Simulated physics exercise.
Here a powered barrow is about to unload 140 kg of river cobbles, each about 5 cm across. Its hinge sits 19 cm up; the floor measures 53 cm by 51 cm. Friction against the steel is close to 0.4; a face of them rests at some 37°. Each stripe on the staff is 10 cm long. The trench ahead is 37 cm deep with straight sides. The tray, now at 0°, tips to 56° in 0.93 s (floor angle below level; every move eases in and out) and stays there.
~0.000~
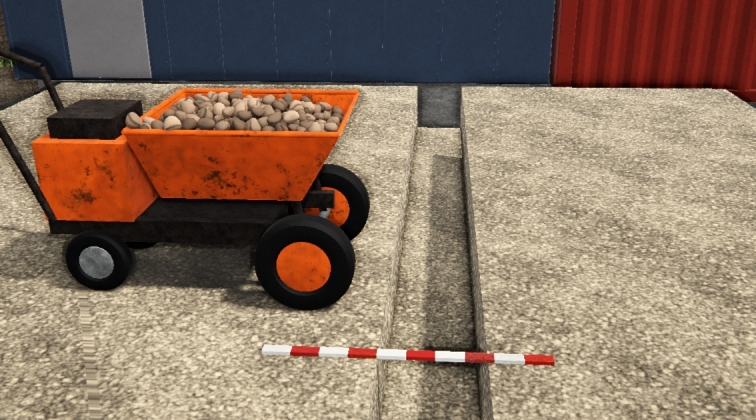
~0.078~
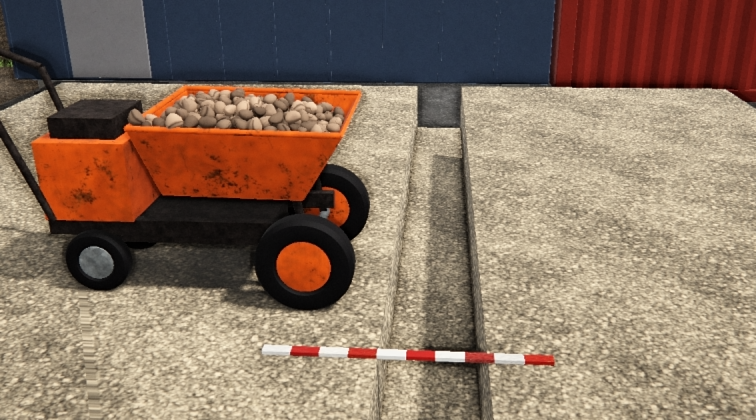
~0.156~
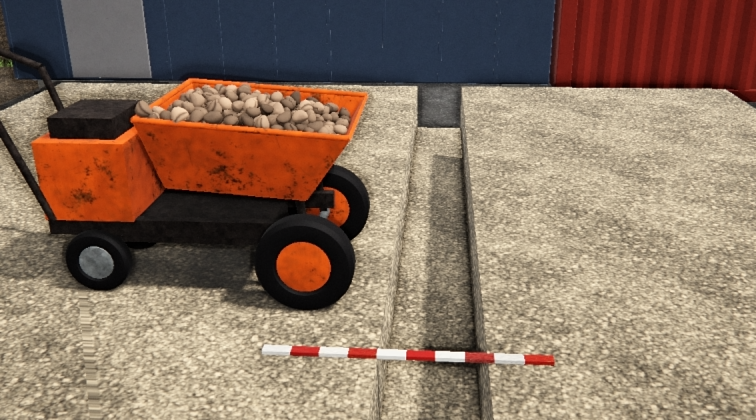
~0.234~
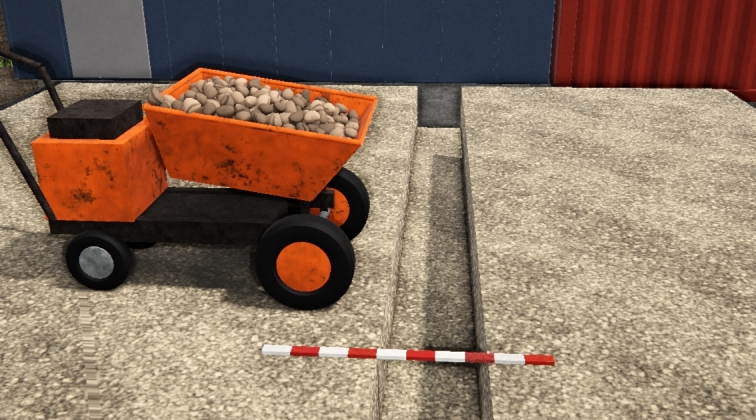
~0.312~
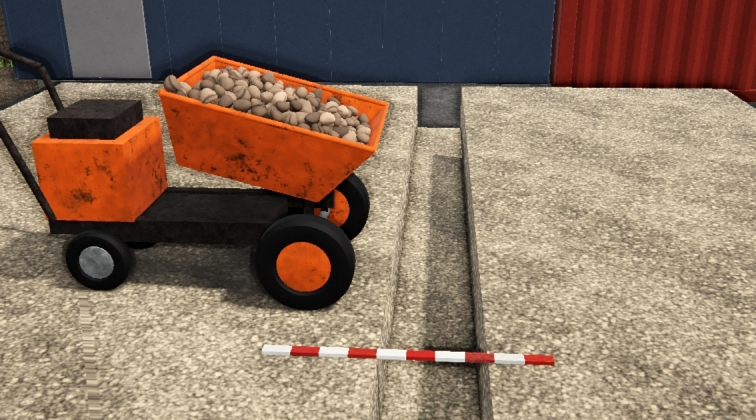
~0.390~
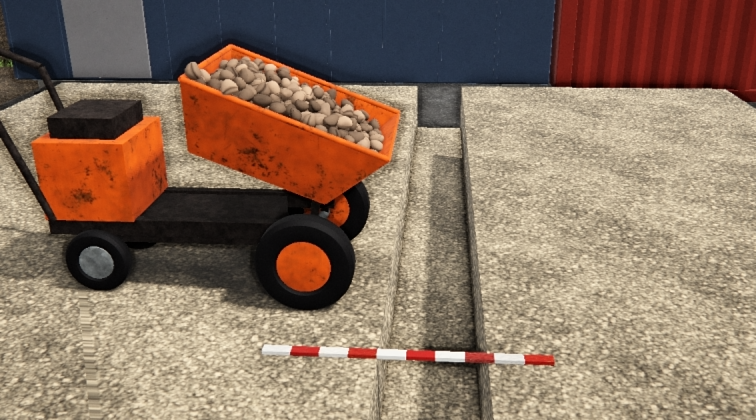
On pale, gravelly ground in front of a blue wall and a red corrugated container, a fixed, slightly raised camera looks at a barrow from its side. The orange barrow with black wheels stands at left, full of brown and grey cobbles, beside a narrow straight trench crossed by a red-and-white staff. The tray tilts steadily, its rear rising and its front edge leaning rightward, carrying the heaped stones with it.
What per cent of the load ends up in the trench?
Some 22 per cent of it.
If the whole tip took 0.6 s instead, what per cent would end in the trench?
Then about 20 per cent.
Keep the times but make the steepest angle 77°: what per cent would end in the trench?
It would be near 45 per cent.
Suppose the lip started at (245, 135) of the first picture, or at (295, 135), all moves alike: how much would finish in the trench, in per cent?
About 45 and 40 per cent.
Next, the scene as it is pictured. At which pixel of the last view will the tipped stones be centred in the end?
Near (499, 278).
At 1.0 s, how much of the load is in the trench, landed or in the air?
Some 10 per cent.
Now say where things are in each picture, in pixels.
In the first frame, lip at (338, 135), floor tilted 0°, highest stones at (243, 105).
In the second frame, the tray is at 1°, its lip at (341, 136); the top of the load is at (236, 102); the stones move at 0.2 m/s on average.
In the third frame, the tray is at 4°, its lip at (349, 139); the top of the load is at (233, 97); the stones move at 0.4 m/s on average.
In the fourth frame, the tray is at 9°, its lip at (361, 144); the top of the load is at (215, 88); the stones move at 0.6 m/s on average.
In the fifth frame, the tray is at 15°, its lip at (374, 151); the top of the load is at (224, 77); the stones move at 0.7 m/s on average.
In the sixth frame, lip at (389, 160), floor tilted 21°, highest stones at (239, 67); the stones move at 0.8 m/s on average.
After 0.7 s the floor is at 47°; 100 % in the tray; the foremost stones are at (423, 186).
After 1.0 s the floor is at 56°; 87 % in the tray, 8 % in the trench, 5 % past the trench; the foremost stones are at (518, 278).
After 1.4 s the floor is at 56°; 63 % in the tray, 11 % in the trench, 25 % past the trench; the foremost stones are at (644, 311).
After 3.3 s the floor is at 56°; 51 % in the tray, 22 % in the trench, 27 % past the trench; the foremost stones are past the picture's edge.
